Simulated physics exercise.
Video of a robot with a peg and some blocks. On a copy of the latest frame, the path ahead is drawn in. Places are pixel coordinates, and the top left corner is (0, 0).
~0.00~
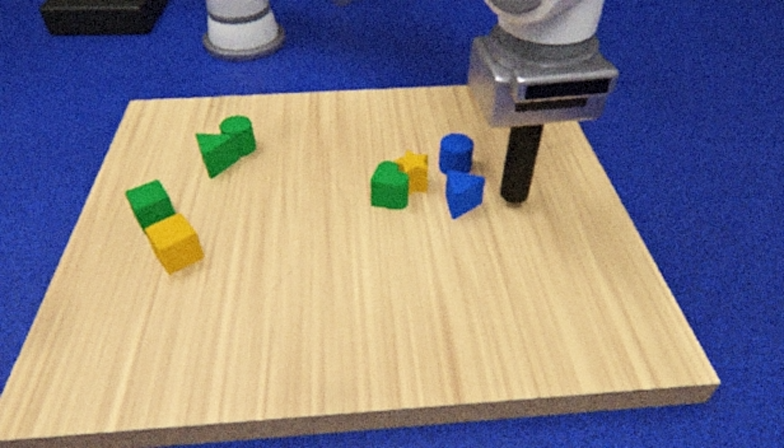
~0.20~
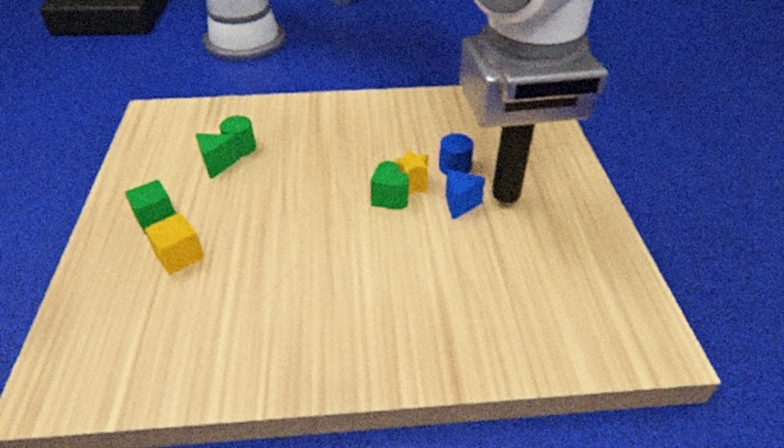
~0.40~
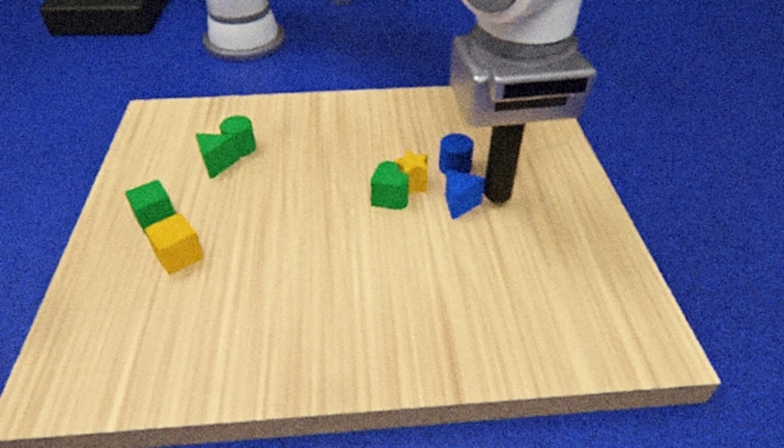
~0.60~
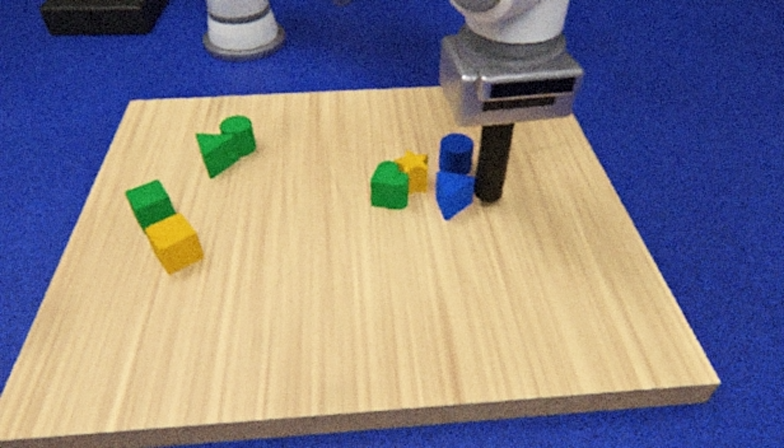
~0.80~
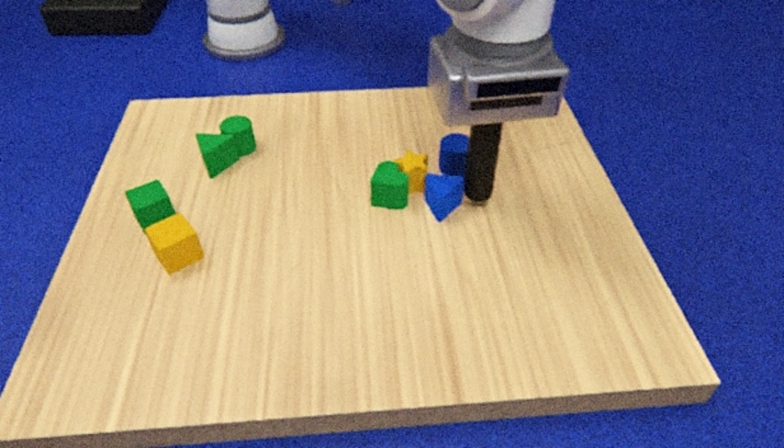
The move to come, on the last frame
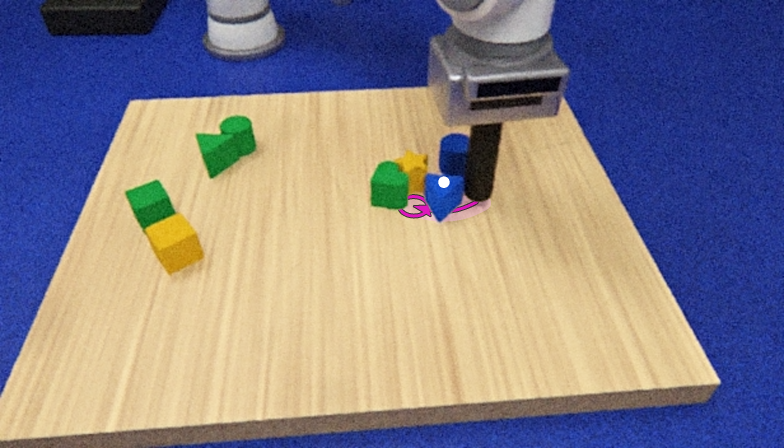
The clip shows a robot arm with a black peg moving left across a wooden board, pushing a blue triangular block slightly left toward a green block and a yellow star-shaped block, while the other blocks stay still.
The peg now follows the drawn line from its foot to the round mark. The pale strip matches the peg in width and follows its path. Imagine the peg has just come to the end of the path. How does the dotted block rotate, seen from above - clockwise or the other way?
From above, counter-clockwise.
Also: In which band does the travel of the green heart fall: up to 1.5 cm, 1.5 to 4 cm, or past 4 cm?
It slides somewhere between 1.5 and 4 cm.
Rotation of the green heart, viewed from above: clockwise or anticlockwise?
Looking down, it rotates clockwise.
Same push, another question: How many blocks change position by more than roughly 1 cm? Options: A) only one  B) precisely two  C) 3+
I'll go with B - precisely two.
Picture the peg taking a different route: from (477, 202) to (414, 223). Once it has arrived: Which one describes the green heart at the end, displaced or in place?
That block moves.
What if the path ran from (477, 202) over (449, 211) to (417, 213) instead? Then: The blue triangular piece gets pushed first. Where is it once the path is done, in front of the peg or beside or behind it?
It is still in front.
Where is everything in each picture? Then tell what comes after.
Peg tip (514, 195); block tops, green heart (389, 174); yellow star-shaped block (413, 160); blue triangular piece (463, 180), in the first frame.
Peg (506, 195); blocks unchanged, in the second frame.
Peg (497, 195); blocks unchanged, in the third frame.
Peg (488, 194); blue triangular piece (453, 181), in the fourth frame.
Peg (478, 194); green heart (389, 174); yellow star-shaped block (413, 160); blue triangular piece (444, 182), in the fifth frame.
Path on the board, from (477, 202) through (458, 210) and (436, 211) to (414, 206); the dot is on the blue triangular piece.
What follows on the original path. Halfway along, peg (447, 203); green heart (377, 172); blue triangular piece (411, 188).
At the end, peg (414, 198); green heart (363, 172), turned 55° clockwise; yellow star-shaped block in place; blue triangular piece (384, 192), turned 25° anticlockwise.
